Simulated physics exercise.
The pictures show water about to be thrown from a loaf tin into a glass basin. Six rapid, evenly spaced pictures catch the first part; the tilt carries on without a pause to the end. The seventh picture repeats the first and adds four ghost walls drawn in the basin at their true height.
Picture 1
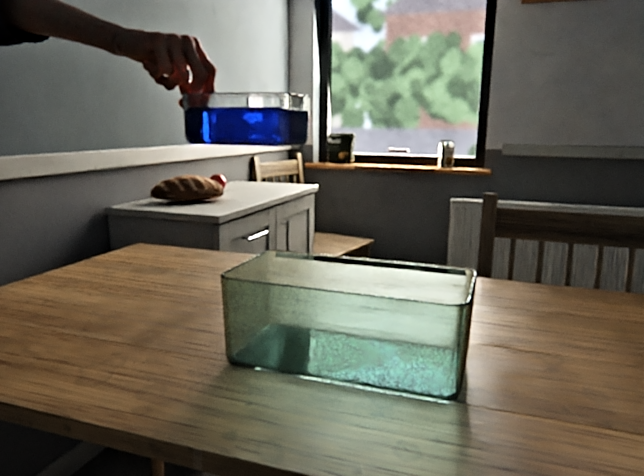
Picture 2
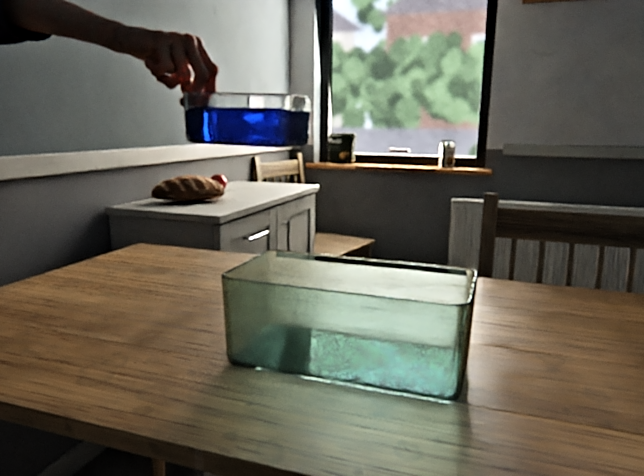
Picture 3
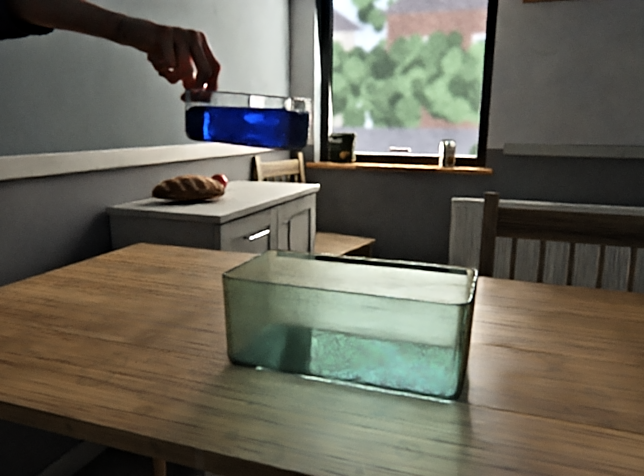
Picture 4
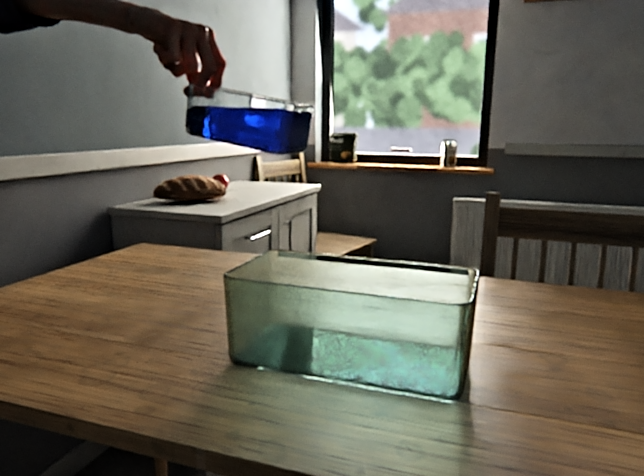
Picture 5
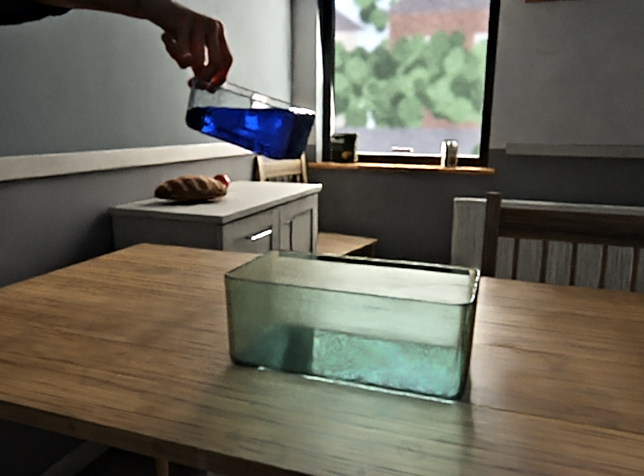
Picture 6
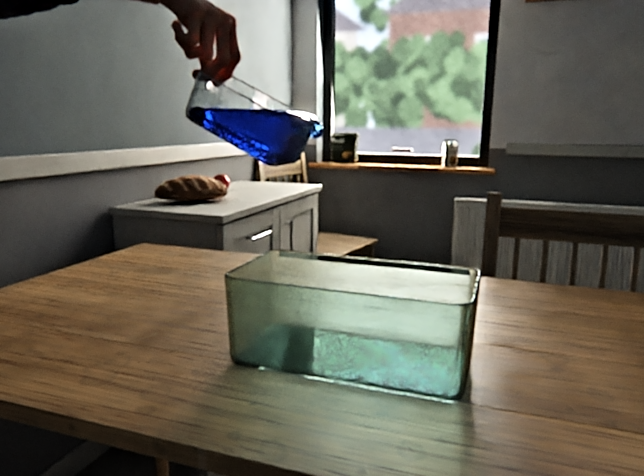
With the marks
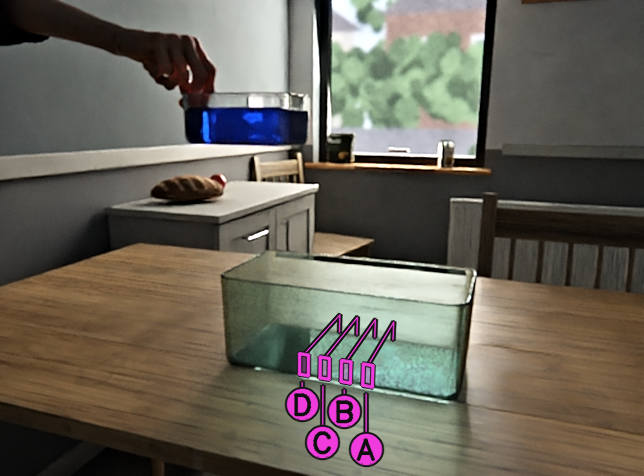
In a dim dining room, a hand held a clear container of blue water above and behind a glass basin on a wooden table, then tipped it to the right until water crept over its lip.
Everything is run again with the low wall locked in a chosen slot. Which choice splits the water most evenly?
Go for B.
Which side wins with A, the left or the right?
The left side.
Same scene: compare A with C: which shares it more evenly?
That would be C.
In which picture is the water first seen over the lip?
In picture 6.
On the marked copy, A at (366, 393); B at (344, 389); C at (322, 385); D at (302, 382).
If A is chosen, about 87 % ends left of the wall and 12 % right of it.
If B is chosen, about 52 % ends left of the wall and 47 % right of it.
If C is chosen, about 35 % ends left of the wall and 63 % right of it.
If D is chosen, about 28 % ends left of the wall and 70 % right of it.
